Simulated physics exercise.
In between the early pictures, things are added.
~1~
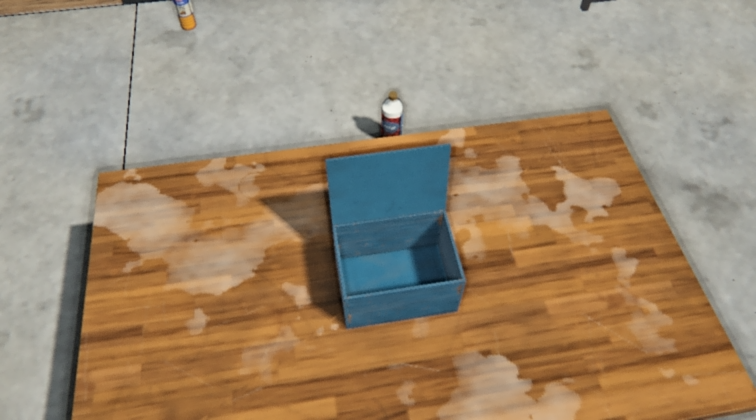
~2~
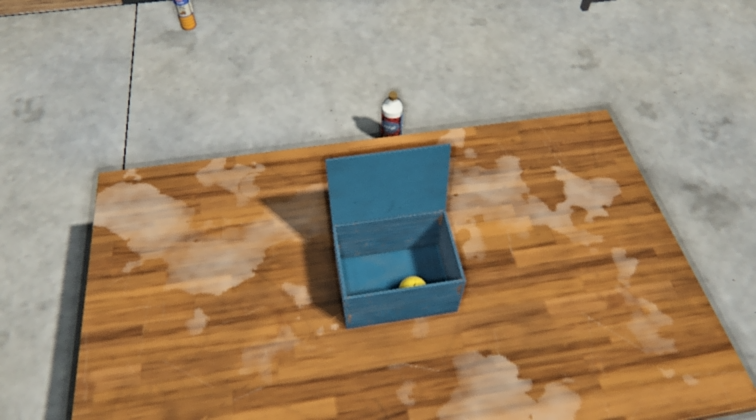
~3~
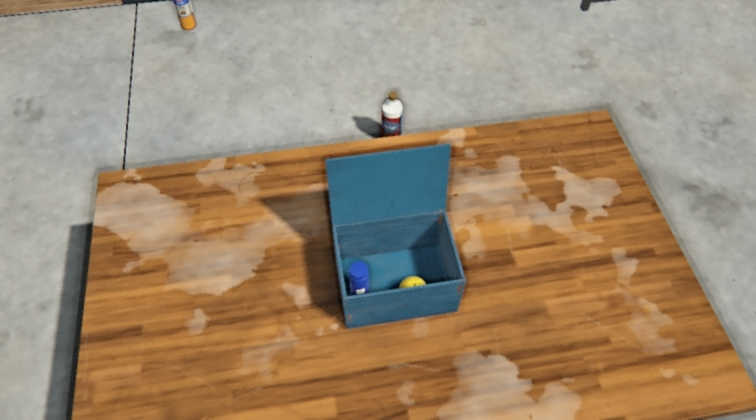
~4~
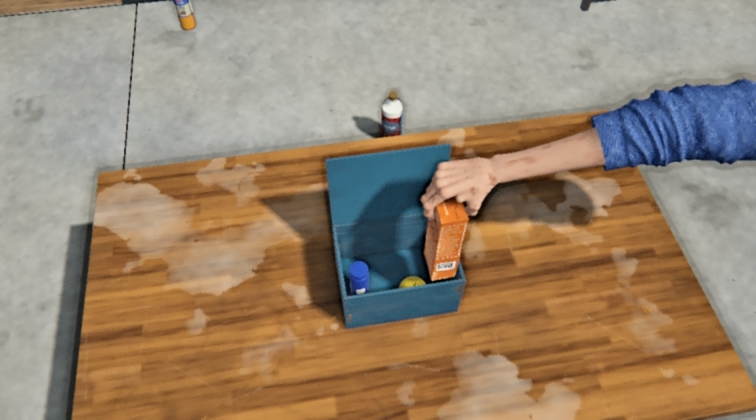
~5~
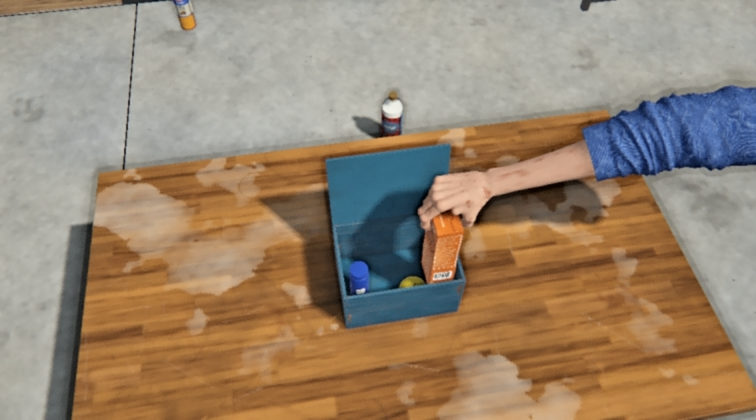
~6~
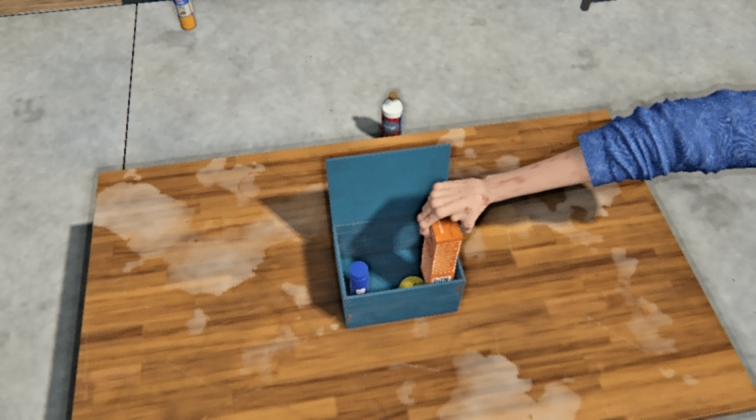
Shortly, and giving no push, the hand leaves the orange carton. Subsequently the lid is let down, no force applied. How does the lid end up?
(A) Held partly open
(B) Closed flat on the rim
A.
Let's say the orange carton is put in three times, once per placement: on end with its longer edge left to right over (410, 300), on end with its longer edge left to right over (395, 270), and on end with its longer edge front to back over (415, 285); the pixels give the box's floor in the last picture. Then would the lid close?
So: First open, second open, third open.
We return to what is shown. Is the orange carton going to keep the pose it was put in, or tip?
Once everything settles, the orange carton keeps its original angle.
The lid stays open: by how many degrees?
The lid sits around 40° above the rim.
Then, 0.40 s past the last view, orange carton displaced about its own width near (438, 269); yellow apple displaced a little.
Then, 1.20 s past the last view, lid starting down; orange carton displaced about its own width near (440, 270); yellow apple displaced about its own width.
Then, 1.70 s past the last view, lid 53° above the rim; orange carton displaced about its own width near (440, 270); yellow apple displaced about its own width.
Then, 3.20 s past the last view, lid 39° above the rim; orange carton displaced about its own width near (440, 270); yellow apple displaced about its own width.
Finally, lid 39° above the rim; moved from the start, orange carton and yellow apple; blue shaker still in place. Final places as the last picture's camera would see them, orange carton near (440, 270).
